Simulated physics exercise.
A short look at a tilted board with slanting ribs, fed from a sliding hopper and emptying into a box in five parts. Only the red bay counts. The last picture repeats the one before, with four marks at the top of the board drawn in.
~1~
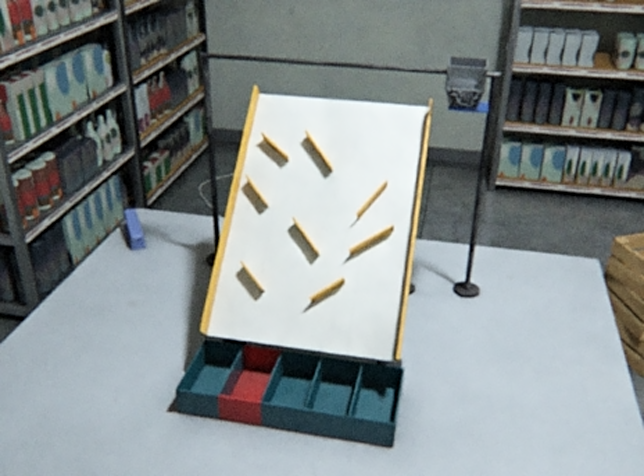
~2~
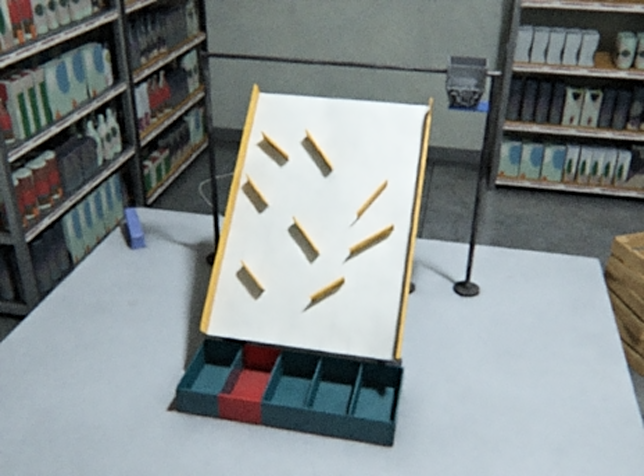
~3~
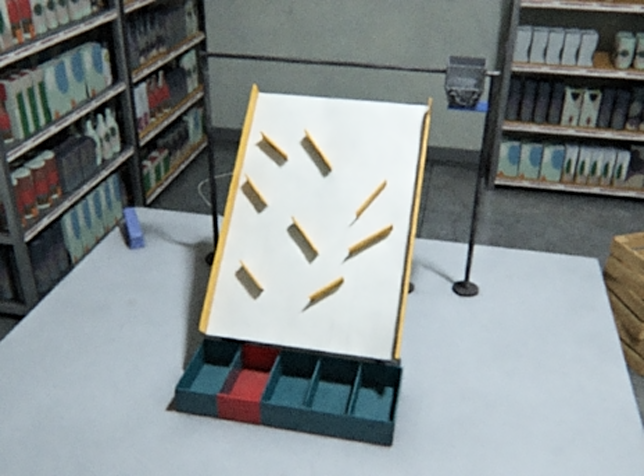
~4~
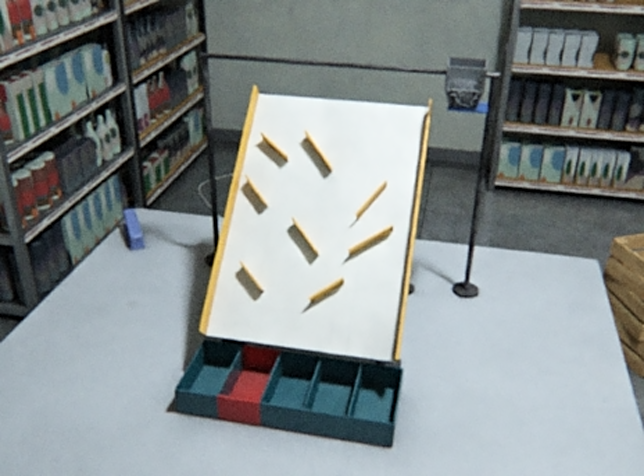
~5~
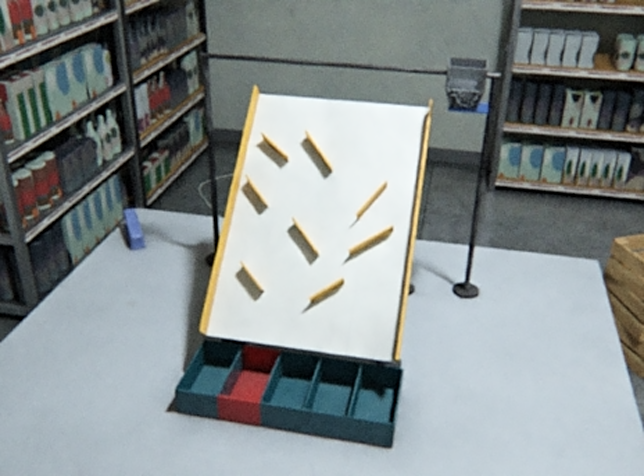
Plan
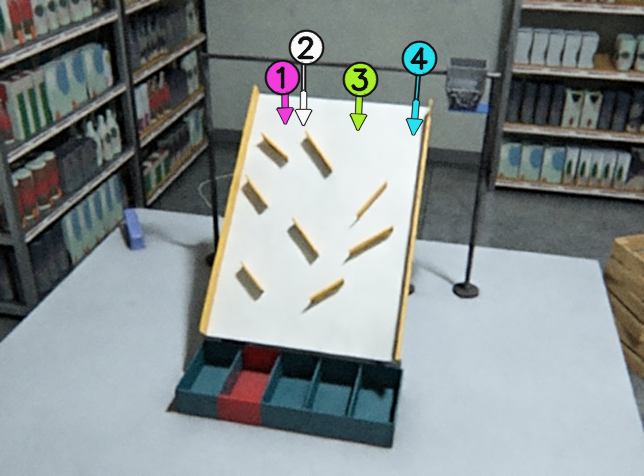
In a room lined with stocked shelves, a tilted white board with slanting ribs stands on a pale table, above a dark green box with one red bay, second from the left. A small hopper sits at the upper right by a rail, and nothing visibly moves throughout.
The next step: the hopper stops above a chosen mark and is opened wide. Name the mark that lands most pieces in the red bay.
3 beats the others.
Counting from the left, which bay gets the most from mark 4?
The fifth from the left.
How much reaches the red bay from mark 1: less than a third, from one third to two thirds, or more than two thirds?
Less than a third.
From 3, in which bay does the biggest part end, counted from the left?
It is the second one.
On the marked copy, mark 1 meets the board at (285, 117); mark 2 meets the board at (303, 119); mark 3 meets the board at (358, 124); mark 4 meets the board at (413, 129).
For mark 1, close to a quarter in the red bay, close to half in other bays, close to a quarter held on the board.
For mark 2, close to a third in the red bay, close to half in other bays, close to a quarter held on the board.
For mark 3, close to half in the red bay, close to a third in other bays, a small share held on the board.
For mark 4, a small share in the red bay, the bulk in other bays, a small share held on the board, only a few outside the box.
